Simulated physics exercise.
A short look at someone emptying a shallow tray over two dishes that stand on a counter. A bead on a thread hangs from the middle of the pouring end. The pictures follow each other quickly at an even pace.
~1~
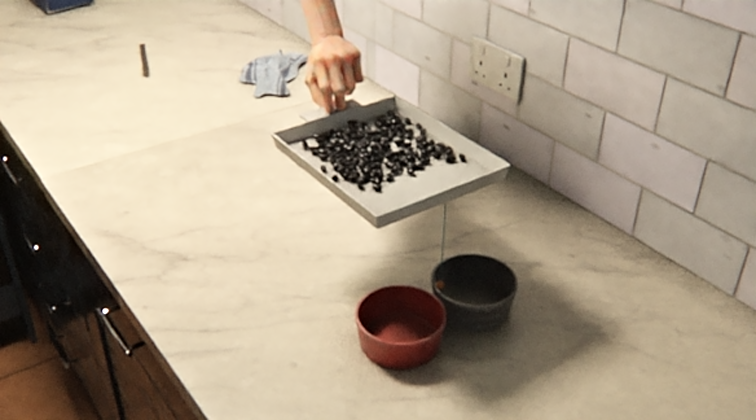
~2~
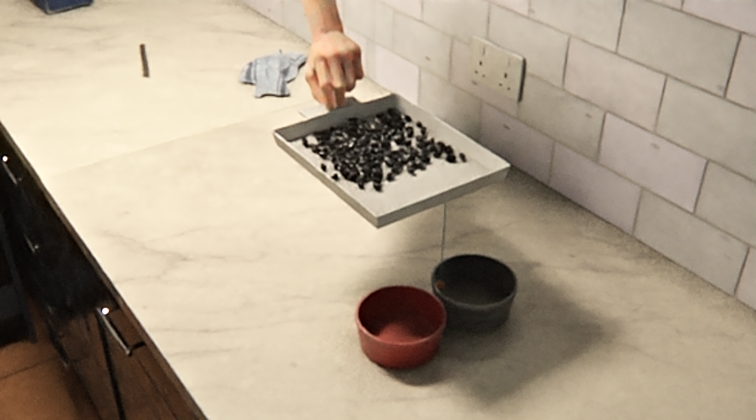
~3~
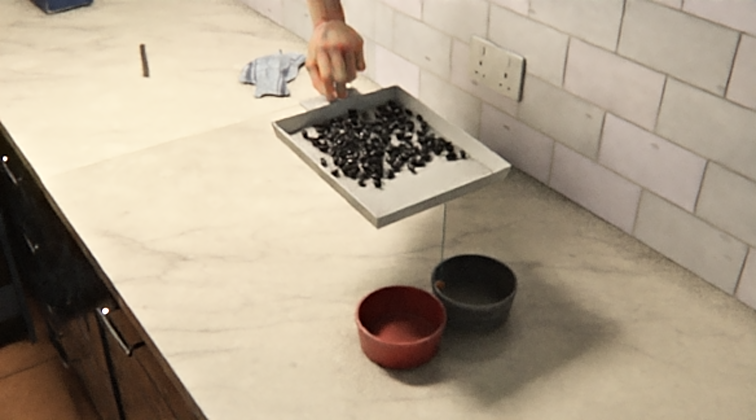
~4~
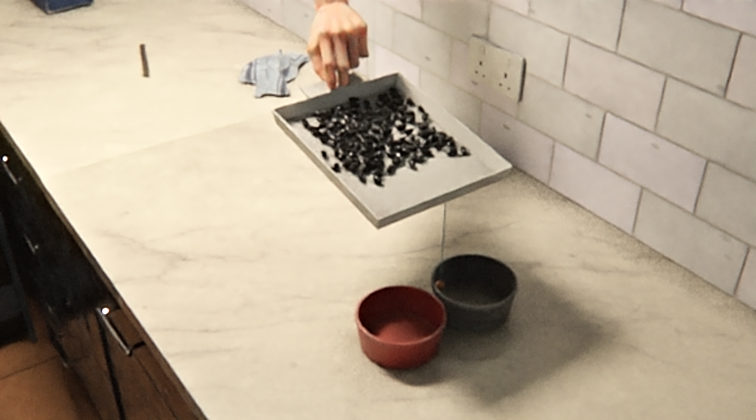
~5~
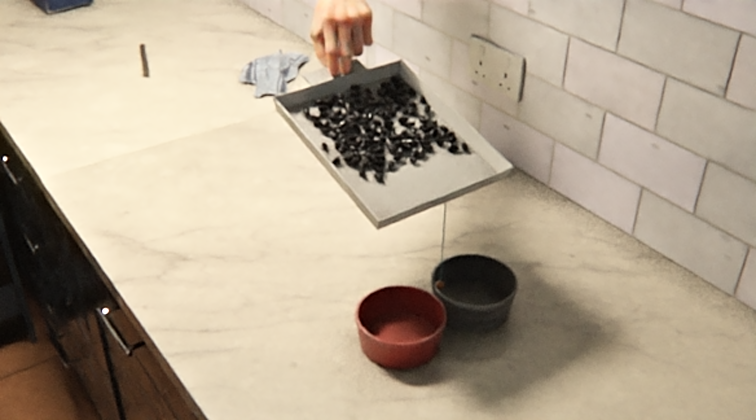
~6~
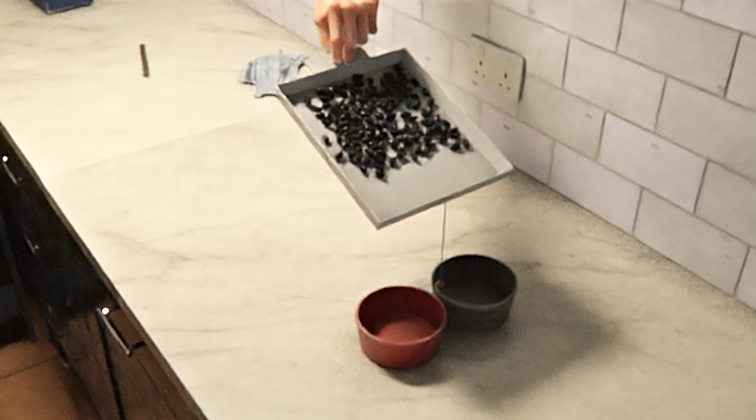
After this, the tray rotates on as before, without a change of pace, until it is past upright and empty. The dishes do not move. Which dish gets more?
More goes to the left dish.
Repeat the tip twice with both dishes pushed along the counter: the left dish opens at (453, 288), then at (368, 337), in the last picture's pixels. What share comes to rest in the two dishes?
The first gives 10 %, the second 40 %.
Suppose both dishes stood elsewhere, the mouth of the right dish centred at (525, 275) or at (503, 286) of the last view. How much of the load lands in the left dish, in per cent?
Near 40 % and 40 %.
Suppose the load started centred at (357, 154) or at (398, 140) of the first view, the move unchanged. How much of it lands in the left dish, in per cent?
First some 20, then 10 per cent.
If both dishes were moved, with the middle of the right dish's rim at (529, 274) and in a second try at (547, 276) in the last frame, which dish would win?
First the dish on the left, then the left dish.
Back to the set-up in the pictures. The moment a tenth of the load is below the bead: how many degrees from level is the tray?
At some 75 degrees.
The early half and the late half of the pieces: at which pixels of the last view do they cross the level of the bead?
Early half (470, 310), late half (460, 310).
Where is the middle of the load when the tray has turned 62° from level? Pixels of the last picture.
Close to (446, 191).
Soon, tray tipped steeply; nearly all on the tray; a stray few in the air.
A while on, tray tipped right over; about two thirds on the tray; a stray few in the left dish; about a quarter outside both; a small part in the air.
Towards the end, tray tipped past a quarter turn; about a quarter in the left dish; a small part in the right dish; about two thirds outside both.
Finally, tray tipped past a quarter turn; about a quarter in the left dish; a small part in the right dish; about two thirds outside both.
